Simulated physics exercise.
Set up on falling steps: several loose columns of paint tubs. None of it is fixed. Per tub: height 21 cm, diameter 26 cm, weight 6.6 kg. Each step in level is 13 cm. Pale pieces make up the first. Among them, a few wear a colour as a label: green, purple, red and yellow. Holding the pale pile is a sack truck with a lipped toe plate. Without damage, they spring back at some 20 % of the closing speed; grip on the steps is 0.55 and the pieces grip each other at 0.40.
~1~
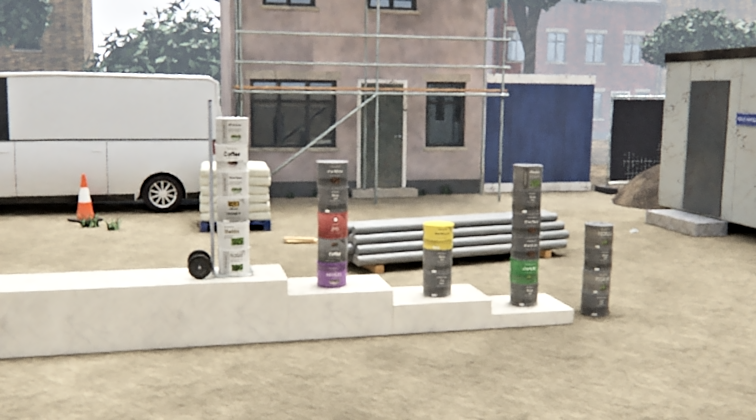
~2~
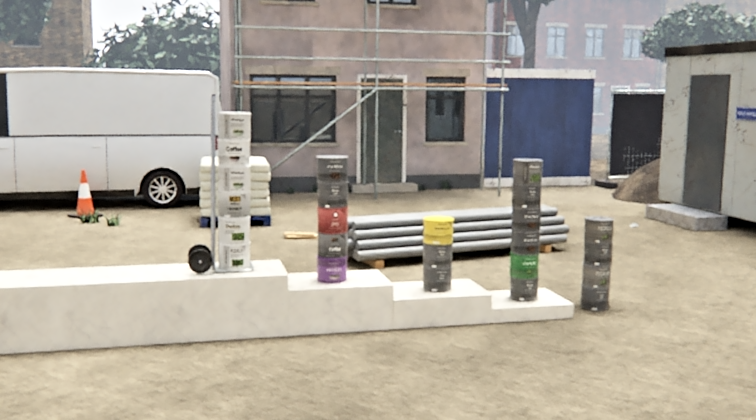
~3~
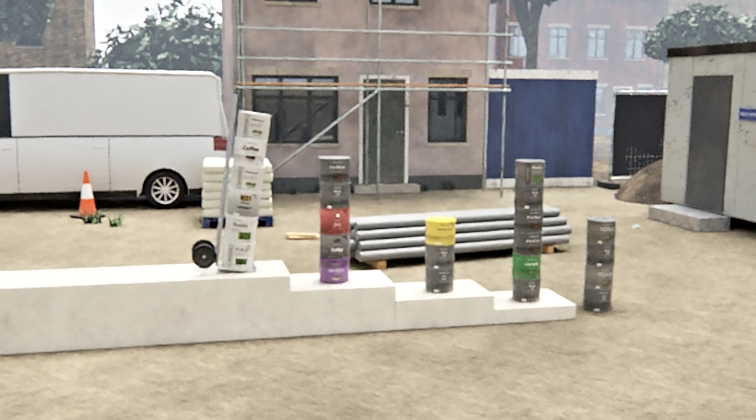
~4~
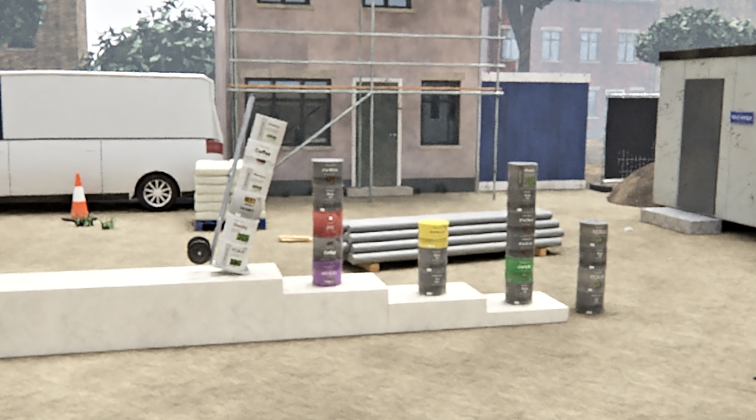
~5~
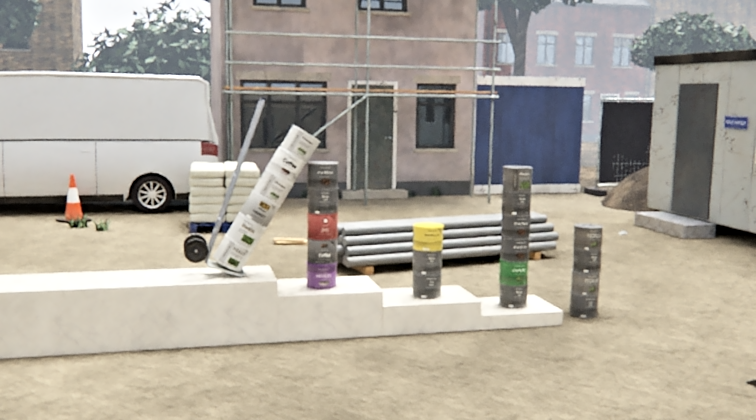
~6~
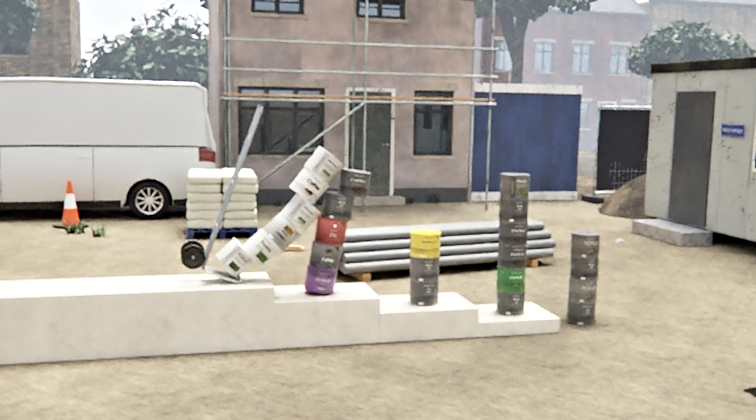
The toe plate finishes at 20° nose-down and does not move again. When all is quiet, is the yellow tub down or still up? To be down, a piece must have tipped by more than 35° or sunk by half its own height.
Once things settle, the tub ends up down.
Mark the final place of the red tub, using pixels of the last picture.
Look near (394, 289) in the final frame.
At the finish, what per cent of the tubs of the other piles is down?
Somewhere near 30 in a hundred.
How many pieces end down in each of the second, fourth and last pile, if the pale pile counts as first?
By pile: Second 4, fourth 0, last 0.
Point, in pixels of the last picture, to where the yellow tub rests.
At roughly (489, 300).
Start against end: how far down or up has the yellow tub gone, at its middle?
50 cm lower.
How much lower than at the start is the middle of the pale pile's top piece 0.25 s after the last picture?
40 cm.
Then, 0.25 s after the last picture, 6 of the pale pile down; 1 of the 18 other tubs down; yellow tub unmoved; red tub leaning 30°.
Then, 0.77 s after the last picture, 6 of the pale pile down; 5 of the 18 other tubs down; yellow tub leaning 40°, 10 cm lower; red tub on its side.
By the end, 6 of the pale pile down; 5 of the 18 other tubs down; yellow tub on its side; red tub on its side; purple tub shifted 21 mm. As the last picture would show them, middles, yellow tub near (489, 300), red tub near (394, 289).
